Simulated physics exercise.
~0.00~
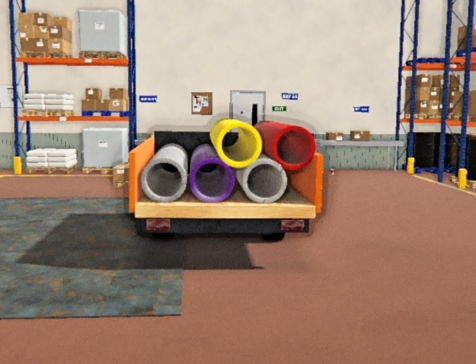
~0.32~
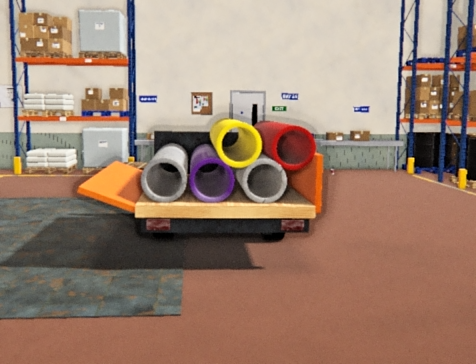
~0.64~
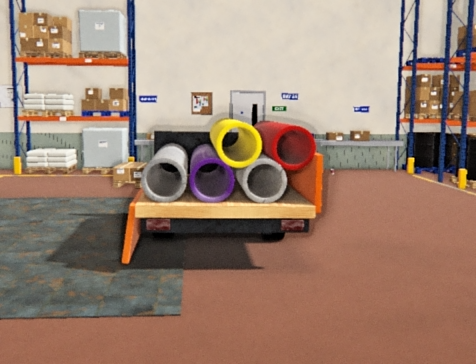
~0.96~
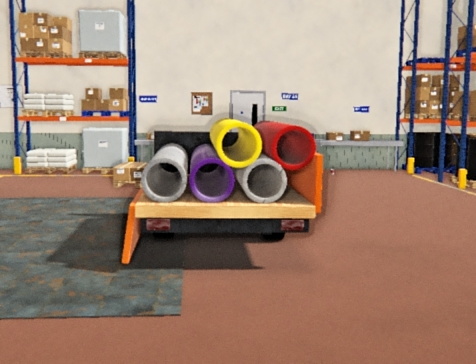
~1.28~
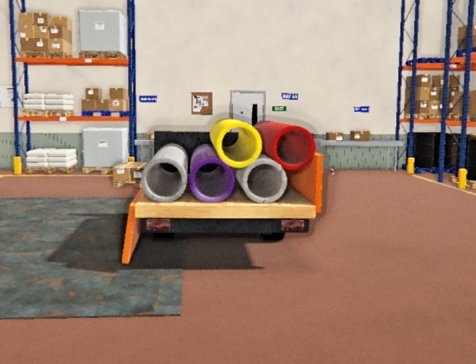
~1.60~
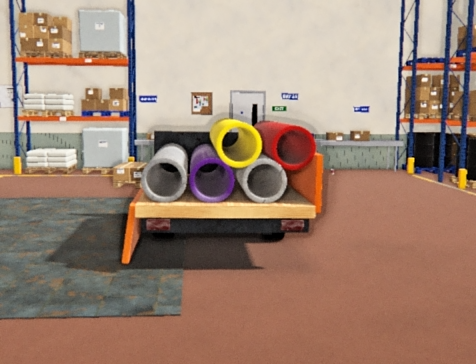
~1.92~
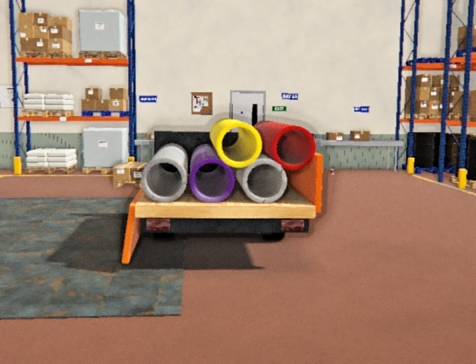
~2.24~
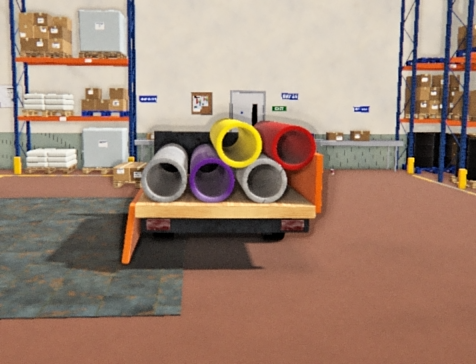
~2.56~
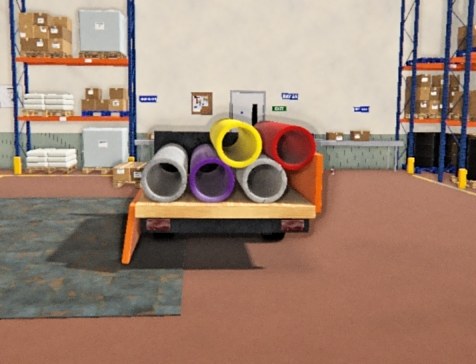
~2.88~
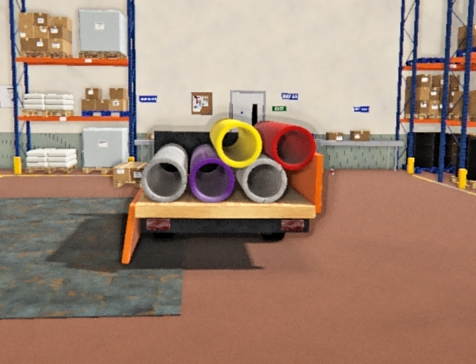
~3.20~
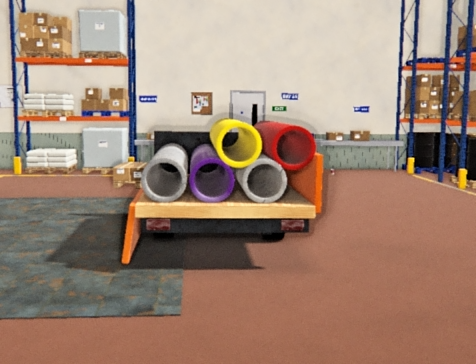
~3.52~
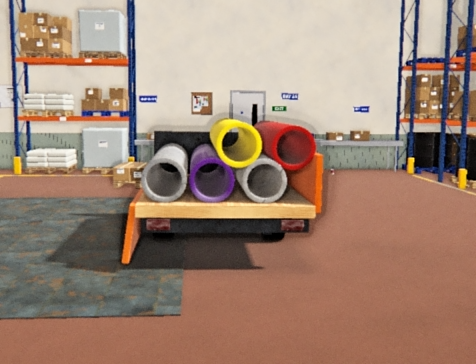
In a warehouse, a trailer's left orange side swings down, but the stacked pipes stay put.
